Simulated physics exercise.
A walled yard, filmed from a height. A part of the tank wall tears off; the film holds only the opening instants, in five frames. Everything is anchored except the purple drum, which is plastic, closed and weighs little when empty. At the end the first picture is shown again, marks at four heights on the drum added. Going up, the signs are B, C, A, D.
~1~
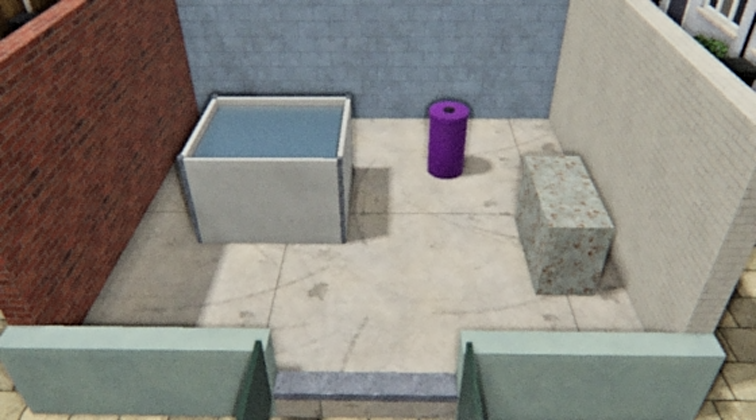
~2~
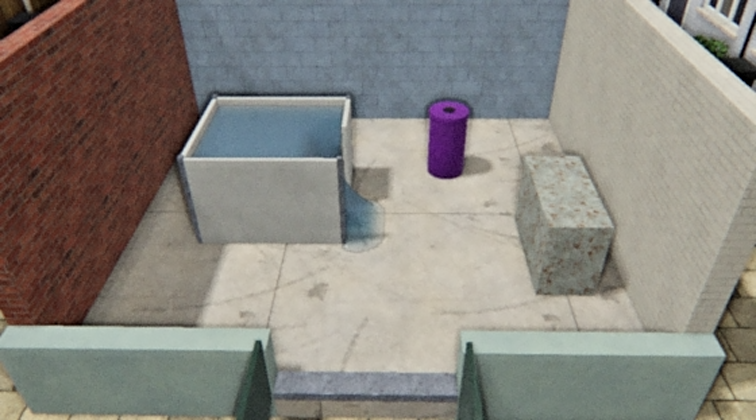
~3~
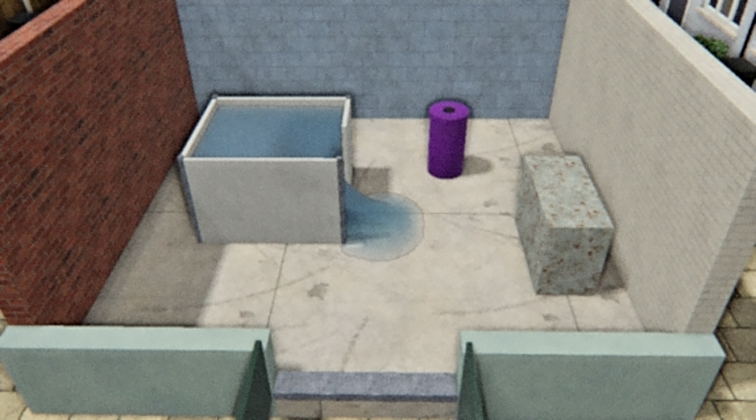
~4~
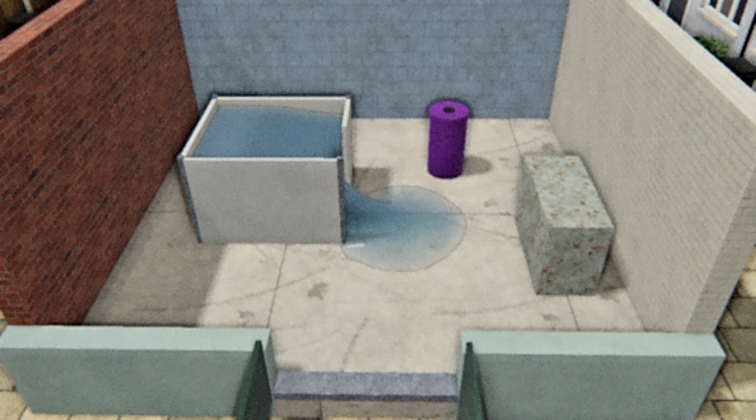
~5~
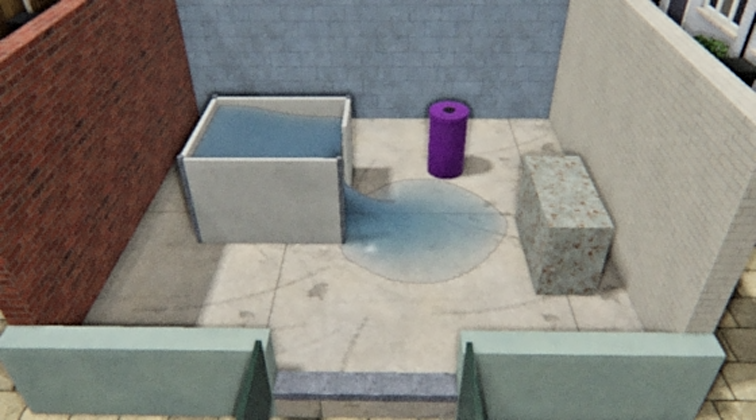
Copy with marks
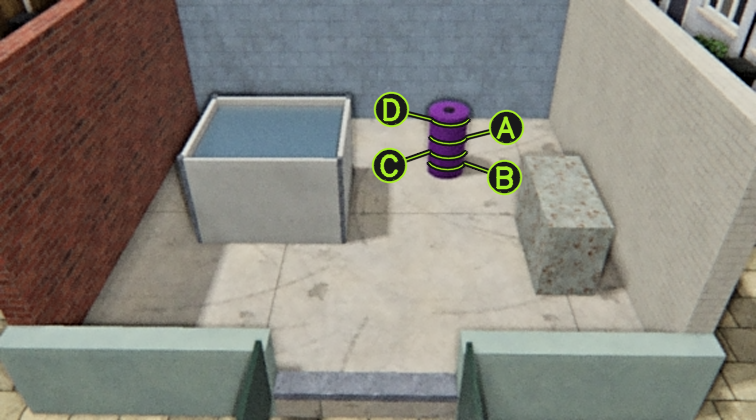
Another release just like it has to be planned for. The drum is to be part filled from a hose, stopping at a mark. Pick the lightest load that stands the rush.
Choose B.
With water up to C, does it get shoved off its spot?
No, that is safe.
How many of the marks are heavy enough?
All four.
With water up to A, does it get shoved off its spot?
No, that is safe.
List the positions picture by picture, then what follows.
The first picture shows lid of the purple drum at (449, 110); tank full, its middle at (273, 132); open gate at (365, 334).
In the second picture, 2 % of the ground wet, in view closest to the drum at (377, 209).
In the third picture, 4 % of the ground wet, in view closest to the drum at (409, 203).
In the fourth picture, 7 % of the ground wet, in view closest to the drum at (434, 195).
The fifth picture shows lid of the purple drum at (449, 110); 12 % of the ground wet, in view closest to the drum at (433, 183).
On the marked copy, A at (449, 143); B at (447, 169); C at (448, 158); D at (450, 125); from the bottom up B, C, A, D.
With A, it does not move.
With B, it does not move.
With C, it does not move.
With D, it does not move.
